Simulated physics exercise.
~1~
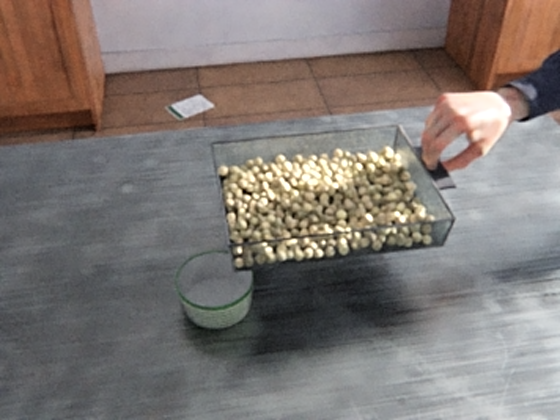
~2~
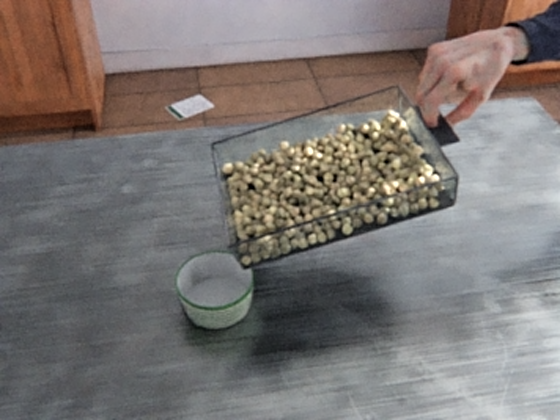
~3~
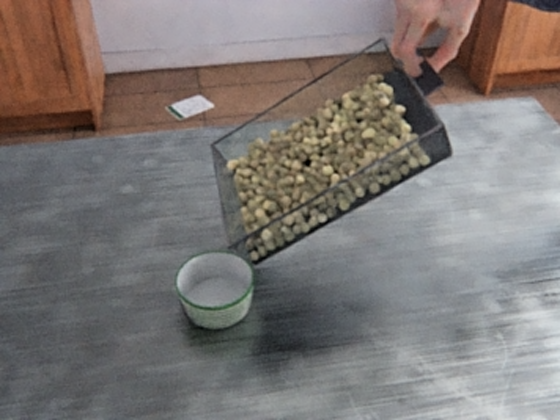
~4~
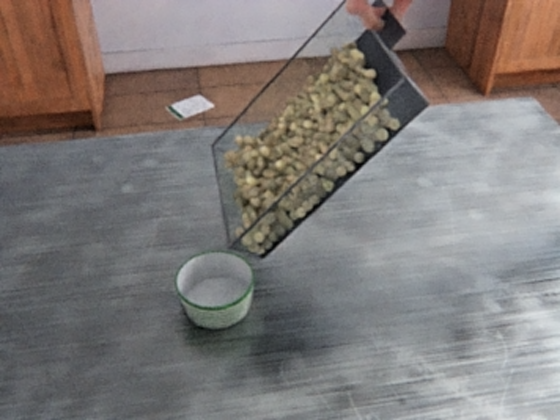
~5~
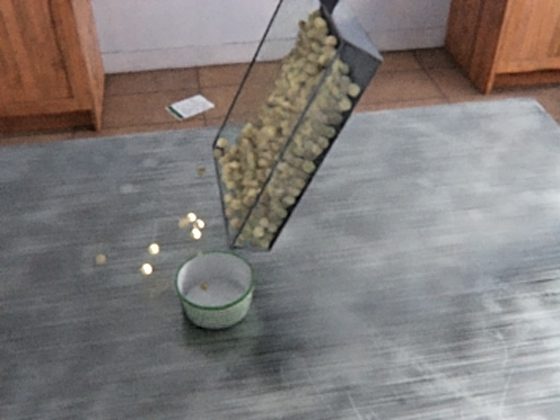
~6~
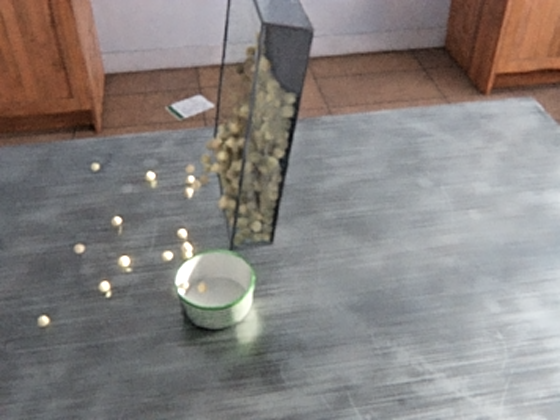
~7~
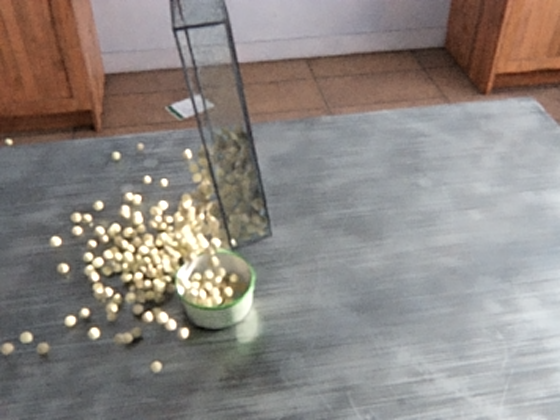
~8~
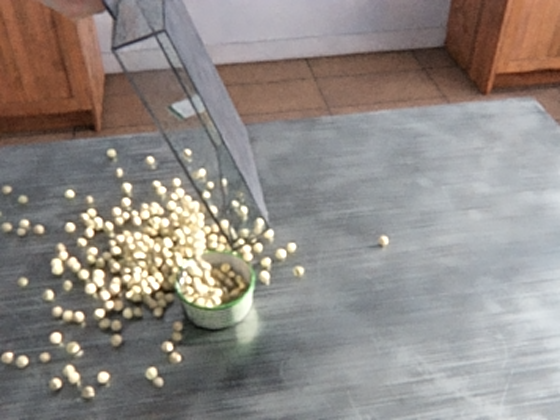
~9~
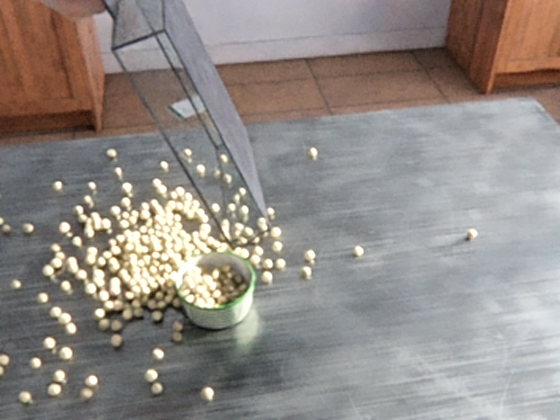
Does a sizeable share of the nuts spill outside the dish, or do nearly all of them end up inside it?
A sizeable share of the nuts spills outside the dish and scatters over the table. A smaller but still noticeable portion ends up in the dish.
